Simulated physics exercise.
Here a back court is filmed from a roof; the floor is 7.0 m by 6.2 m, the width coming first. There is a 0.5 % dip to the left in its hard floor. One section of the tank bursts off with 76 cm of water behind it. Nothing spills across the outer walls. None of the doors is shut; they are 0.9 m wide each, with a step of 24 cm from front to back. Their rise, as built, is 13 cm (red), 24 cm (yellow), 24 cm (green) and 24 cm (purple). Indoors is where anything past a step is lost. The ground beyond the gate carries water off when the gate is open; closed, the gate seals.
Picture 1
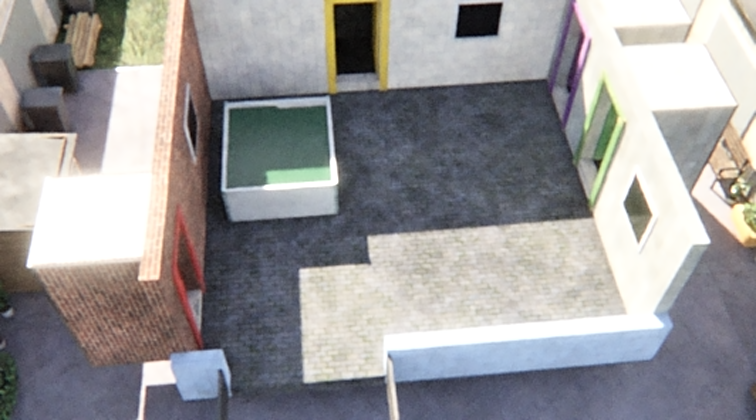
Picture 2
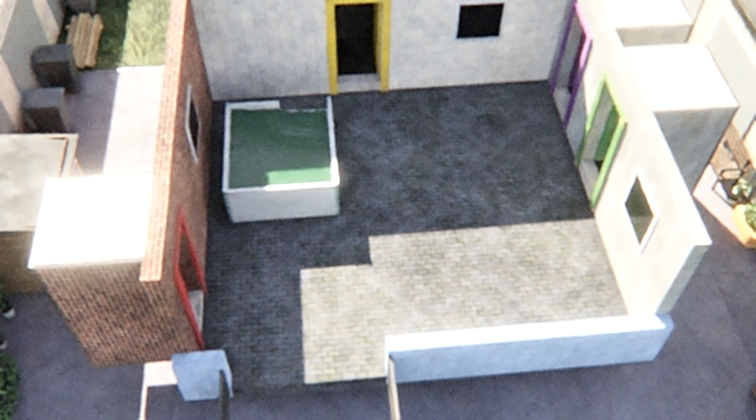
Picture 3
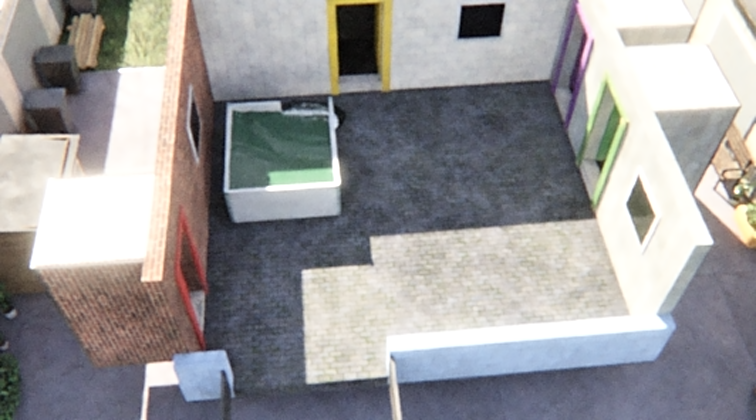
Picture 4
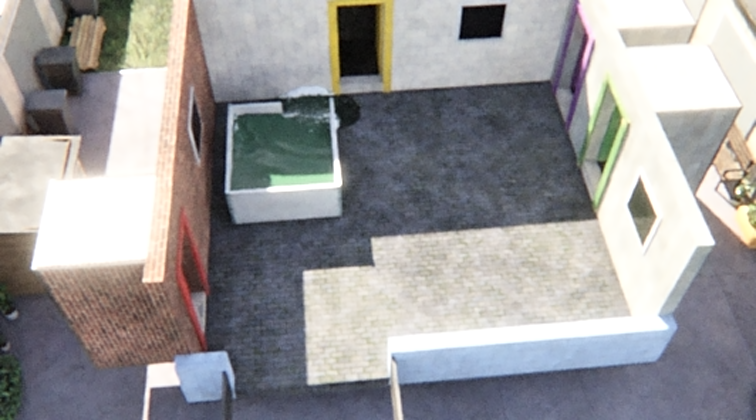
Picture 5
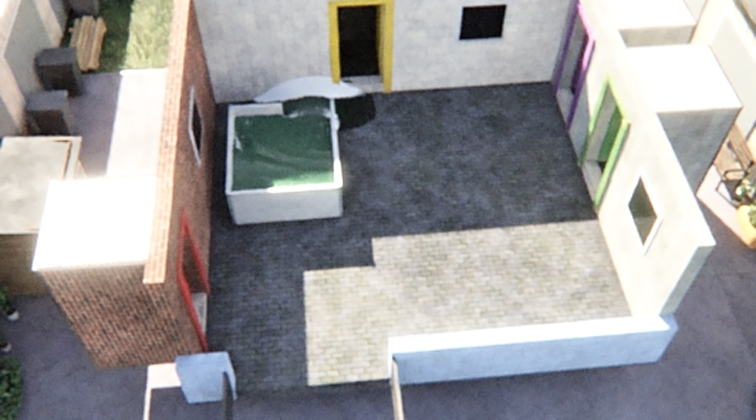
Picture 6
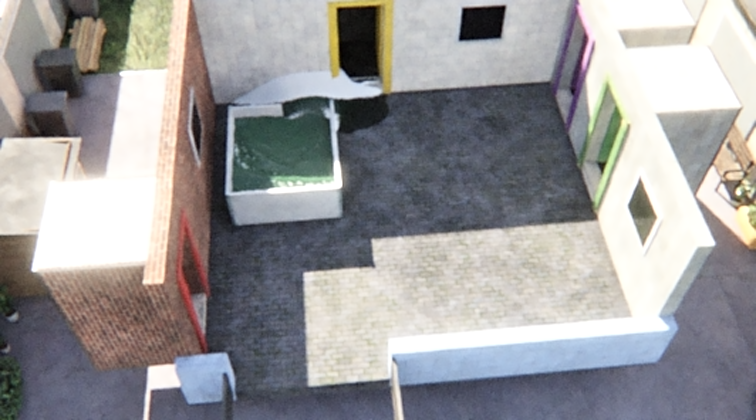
A raised white tank of green water stood in a paved walled court, then its far side gave way and water poured out behind it, spreading a dark wet patch toward the yellow doorway.
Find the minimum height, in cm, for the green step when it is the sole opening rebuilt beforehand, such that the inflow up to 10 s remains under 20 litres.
The minimum height is about 6.5 cm.
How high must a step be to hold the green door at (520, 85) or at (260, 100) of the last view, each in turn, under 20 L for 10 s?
You'd want roughly 11.5 cm there first, then roughly 23 cm.
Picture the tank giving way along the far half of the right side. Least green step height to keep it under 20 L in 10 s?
You'd want it roughly 14.0 centimetres tall.
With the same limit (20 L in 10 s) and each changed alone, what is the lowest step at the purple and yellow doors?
You'd want some 17 cm at purple and some 26 cm at yellow.
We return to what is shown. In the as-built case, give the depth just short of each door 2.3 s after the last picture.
In cm: Red 6, yellow 20, green 9, purple 23.
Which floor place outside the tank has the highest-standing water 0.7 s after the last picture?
Check close to (313, 99).
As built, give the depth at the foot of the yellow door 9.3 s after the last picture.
Depth: Near 7.5 cm.
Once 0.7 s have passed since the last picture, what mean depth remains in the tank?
I'd put it near 54 cm.
Then, 0.7 s after the last picture water covers 15 % of the floor, deepest (58 cm) near (313, 99); it has not reached the green door.
Then, 2.3 s after the last picture water covers 40 % of the floor, deepest (36 cm) near (304, 100); 9 cm at the green door, 0 litres in over its 24 cm step.
Then, 9.3 s after the last picture water covers 90 % of the floor, deepest (14 cm) near (216, 106); 5 cm at the green door, 0 litres in over its 24 cm step.
At the green door as built, the water peaked near 13 cm, 2.7 s after the last picture.
With a step of 6 cm, 24 litres would have come in within the 10 s; with 7 cm, 15 litres. So under 20 litres takes about 6.5 cm.
